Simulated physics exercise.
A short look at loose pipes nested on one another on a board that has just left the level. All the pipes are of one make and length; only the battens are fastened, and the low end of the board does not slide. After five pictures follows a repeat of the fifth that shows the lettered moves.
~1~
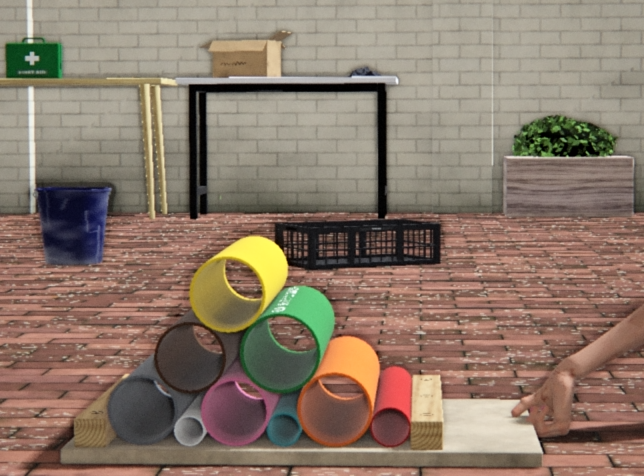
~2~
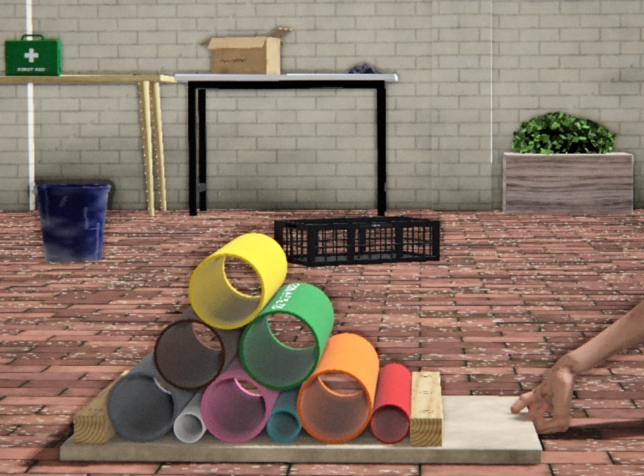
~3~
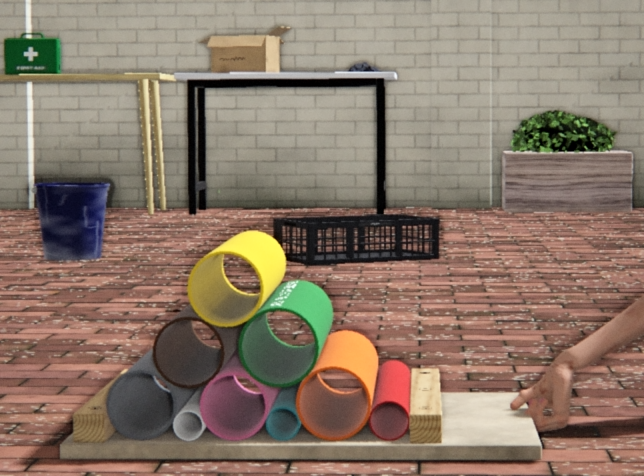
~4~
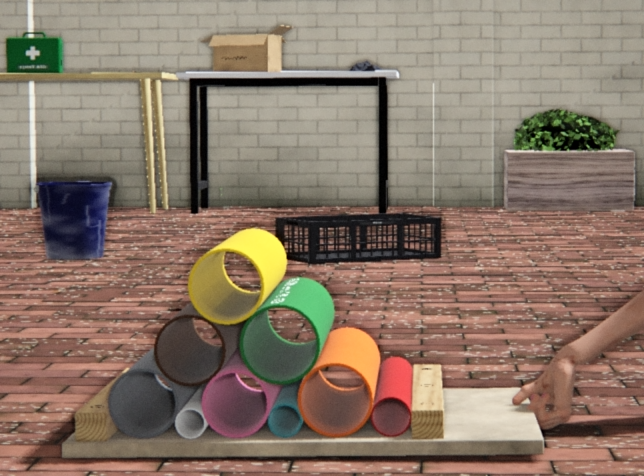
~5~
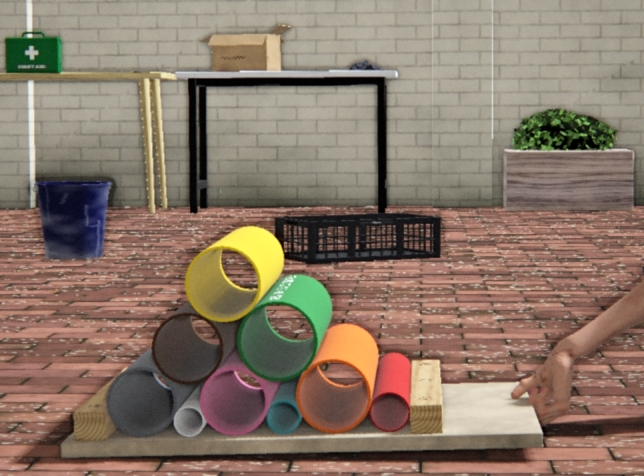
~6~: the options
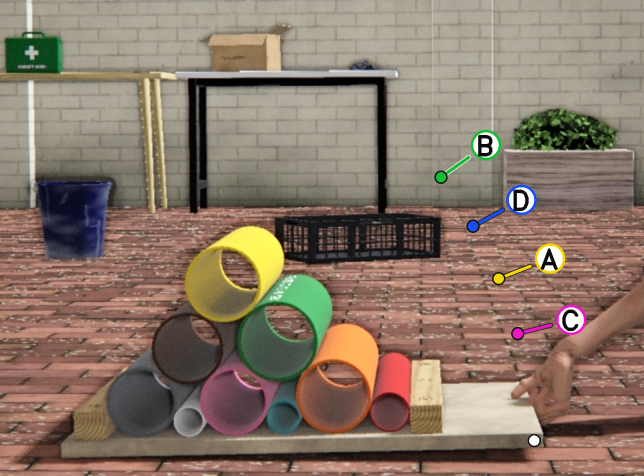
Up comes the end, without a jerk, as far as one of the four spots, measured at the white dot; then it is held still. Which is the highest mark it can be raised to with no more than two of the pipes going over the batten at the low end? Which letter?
The last mark within the limit is B.
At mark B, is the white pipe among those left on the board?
Yes.
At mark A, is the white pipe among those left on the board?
Yes.
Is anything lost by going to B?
Yes.
On the marked copy, A at (499, 278); B at (441, 177); C at (518, 334); D at (473, 226); the white dot at (534, 441).
With B. Early on, board at 20°.
Further on, board at 36°.
At the end, board at 36°, one over the low batten (yellow).
As for the rest, A none over the low batten; C none over the low batten; D none over the low batten.
